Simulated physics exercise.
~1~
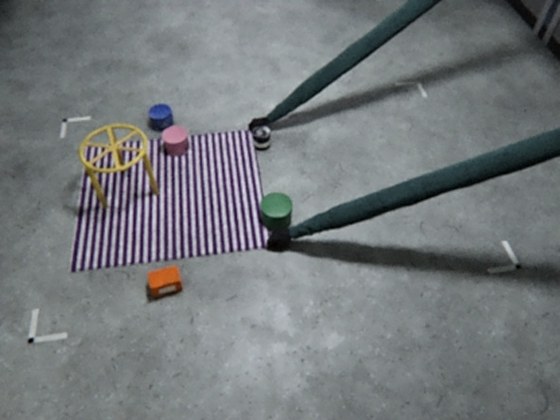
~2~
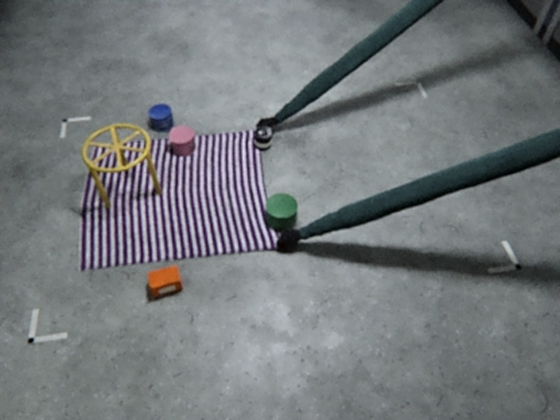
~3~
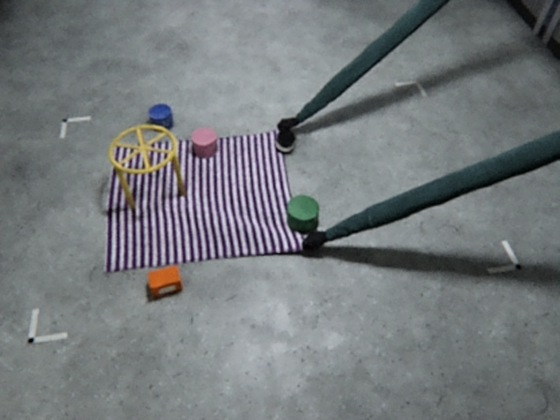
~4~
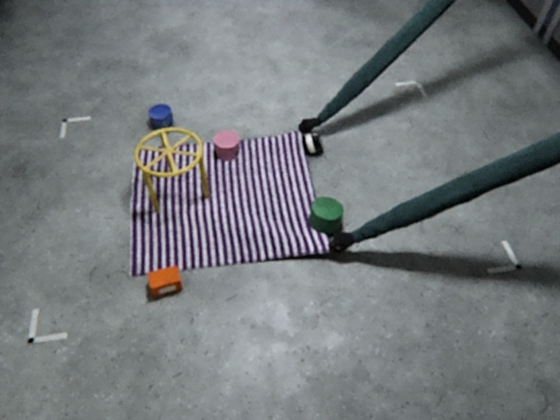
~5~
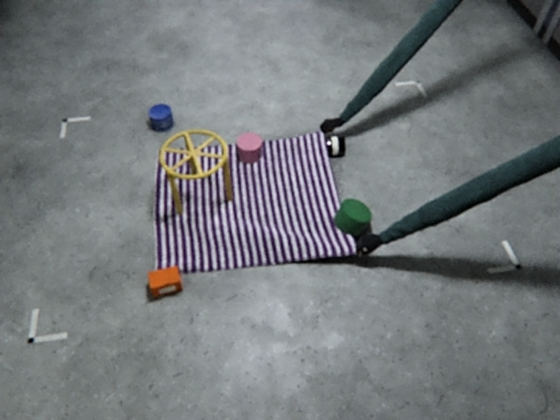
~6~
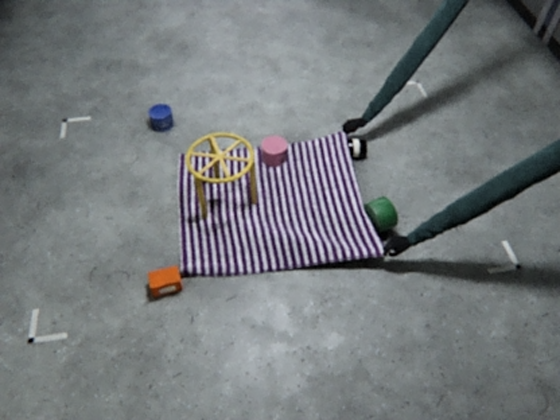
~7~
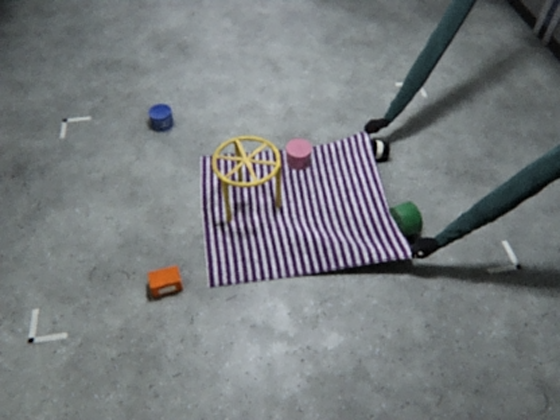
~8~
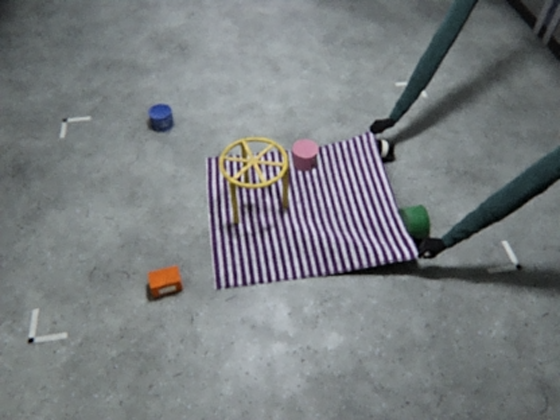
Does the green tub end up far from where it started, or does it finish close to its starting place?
The green tub ends up far from where it started, lying on its side to the right by the edge of the striped rug.
In this clip, two dark green arms drag a purple-and-white striped rug to the right, carrying a yellow stool and pink bin upright, while a black pot and then a green tub tip onto their sides; the blue bucket and orange box stay put.
